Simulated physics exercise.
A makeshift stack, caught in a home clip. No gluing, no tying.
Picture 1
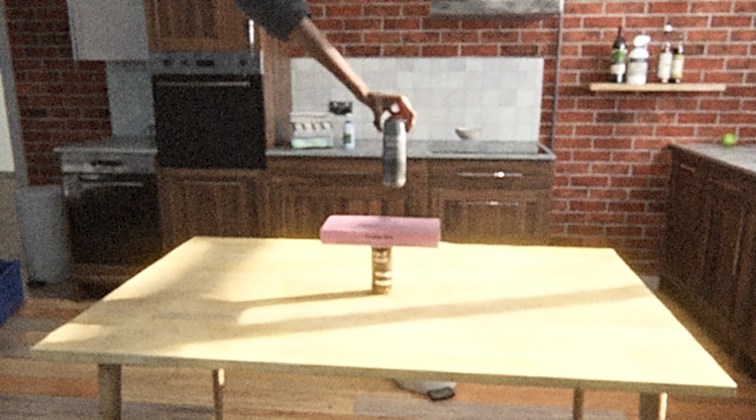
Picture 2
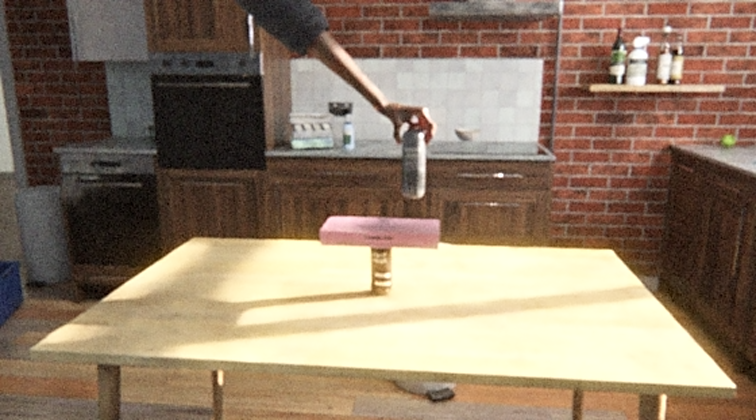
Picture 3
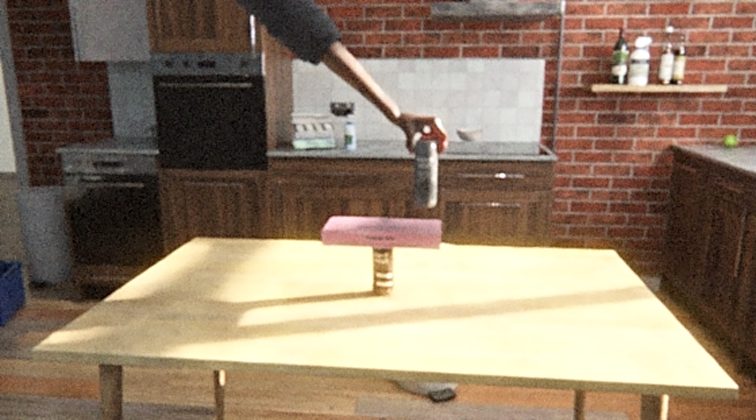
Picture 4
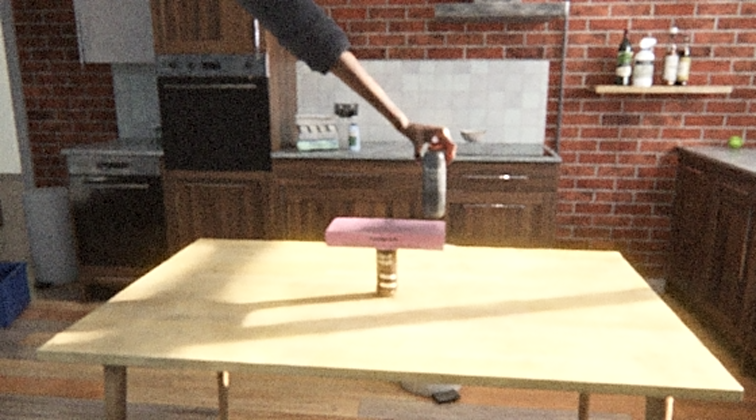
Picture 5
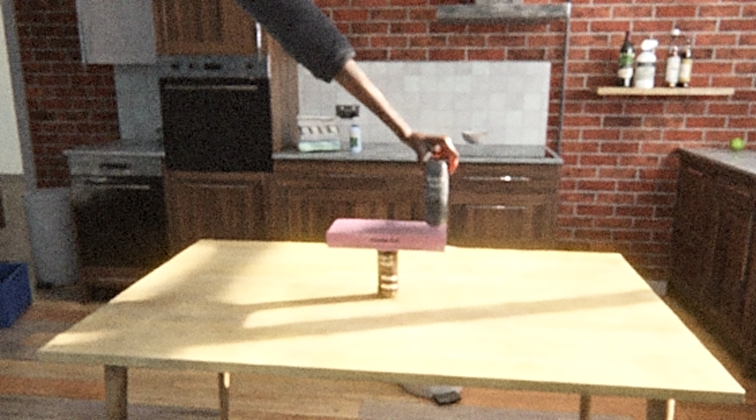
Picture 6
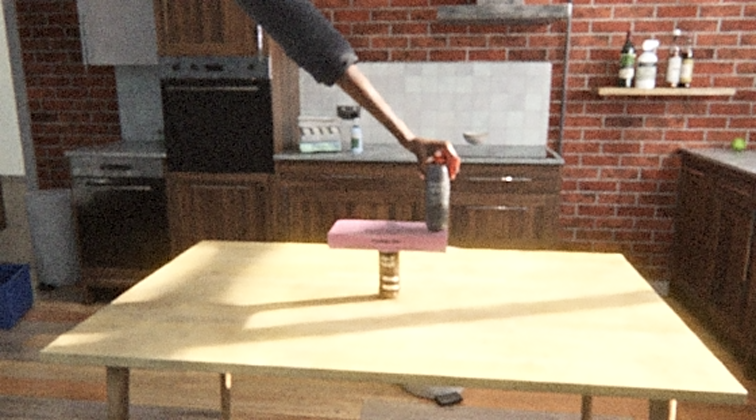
To begin with, a hand holds a grey can above a pink packet balanced on a small upright cylinder on a wooden table in a kitchen. The arm moves the can to the right and downward, then lowers it to the packet's right end, where the hand still grips it.
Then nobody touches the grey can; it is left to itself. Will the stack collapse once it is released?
Yes, it collapses.
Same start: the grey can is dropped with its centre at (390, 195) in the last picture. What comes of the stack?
Stands.
Then, 0.40 s later than the last frame, grey can now fallen; pink packet tilted by 46°.
Then, 0.50 s later than the last frame, pink packet tilted by 70°.
Then, 0.90 s later than the last frame, pink packet on its side.
Then, 1.30 s later than the last frame, pink packet now fallen.
When it is over, fallen, pink packet and grey can; brown can as before. The stack comes apart.
